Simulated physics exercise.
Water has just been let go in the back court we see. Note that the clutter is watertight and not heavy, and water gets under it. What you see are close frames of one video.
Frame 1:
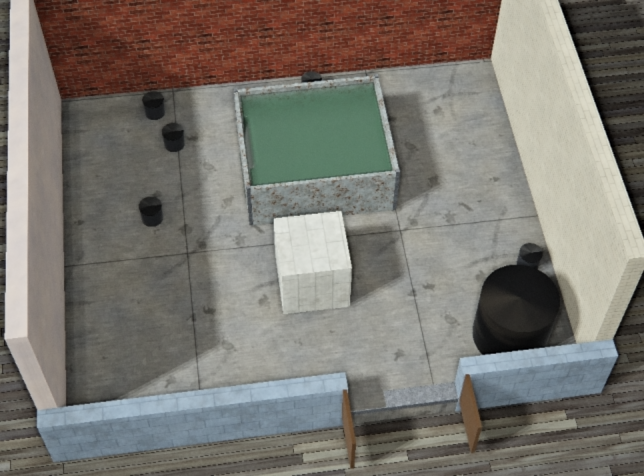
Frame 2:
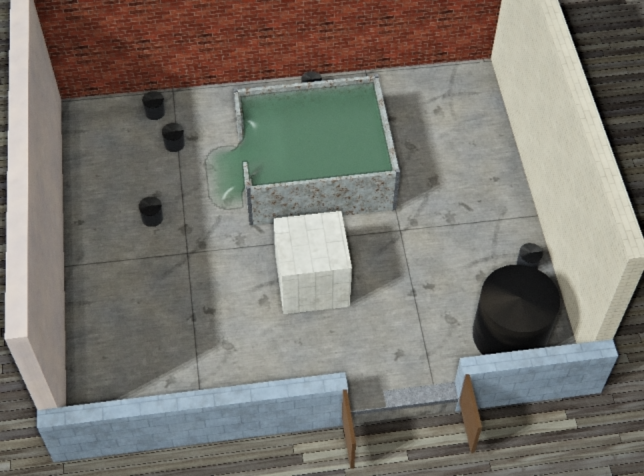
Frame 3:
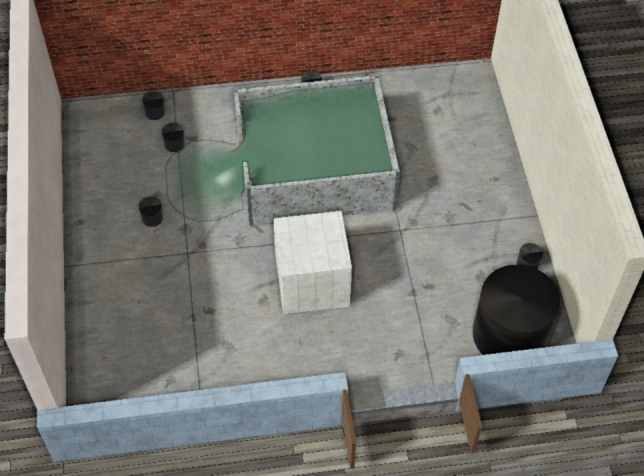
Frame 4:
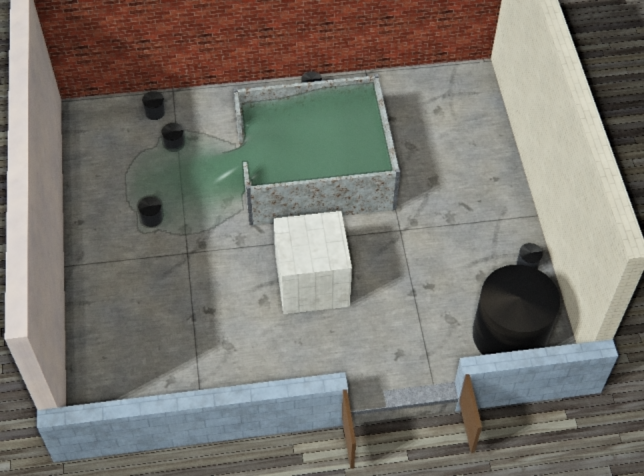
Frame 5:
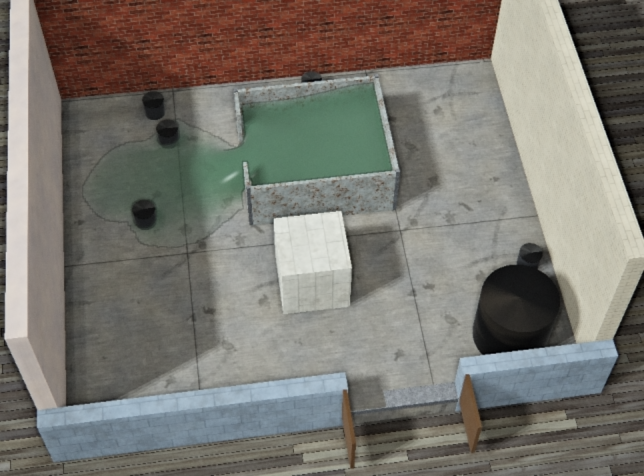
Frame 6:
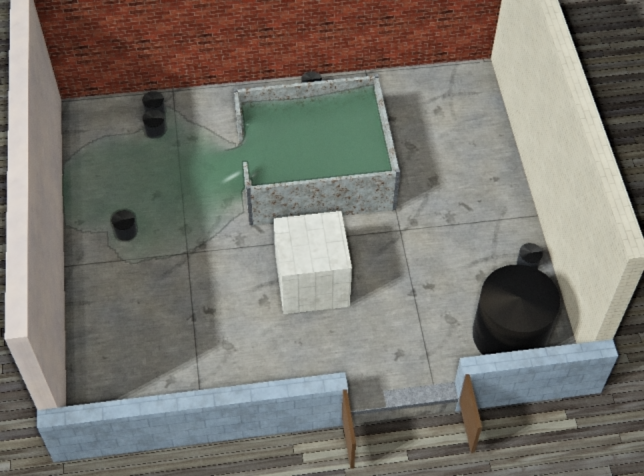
In a walled back court, green water fills a stone tank behind a pale block, with three dark pails standing to the left. Water pours from the tank's left side and spreads across the floor around the pails, then two of them shift, the nearer one sliding left and the other moving back and left.
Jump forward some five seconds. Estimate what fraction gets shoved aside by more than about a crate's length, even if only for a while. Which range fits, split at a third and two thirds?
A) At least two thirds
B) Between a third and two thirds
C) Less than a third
At least two thirds.
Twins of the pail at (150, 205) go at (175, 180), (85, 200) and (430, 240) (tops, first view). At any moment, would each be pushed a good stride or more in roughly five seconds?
Listed in sequence, the answers are displaced a stride, displaced a stride and remains nearby.
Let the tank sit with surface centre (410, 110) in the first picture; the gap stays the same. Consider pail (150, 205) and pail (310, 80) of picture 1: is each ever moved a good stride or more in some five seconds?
Made the full stretch, then stopped short.
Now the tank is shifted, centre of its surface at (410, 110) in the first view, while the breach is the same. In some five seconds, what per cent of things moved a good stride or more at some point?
Close to 60 in a hundred.
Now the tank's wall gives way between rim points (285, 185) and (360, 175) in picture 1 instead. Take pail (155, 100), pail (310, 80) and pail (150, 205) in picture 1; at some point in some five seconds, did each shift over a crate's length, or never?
Lab note - in sequence: Made it that far; never that far; made it that far.
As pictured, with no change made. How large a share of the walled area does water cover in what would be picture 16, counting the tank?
Some 40 per cent.
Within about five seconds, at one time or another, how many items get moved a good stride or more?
4 in all.
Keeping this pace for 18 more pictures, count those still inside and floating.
2.
A moment on, 2 of 5 are well off their spots; 1 afloat.
Next, 3 of 5 are well off their spots; 3 afloat.
Later, 2 of 5 are well off their spots; 2 afloat.
In the end, 4 of 5 are well off their spots, and 4 have been at some point; 3 afloat.
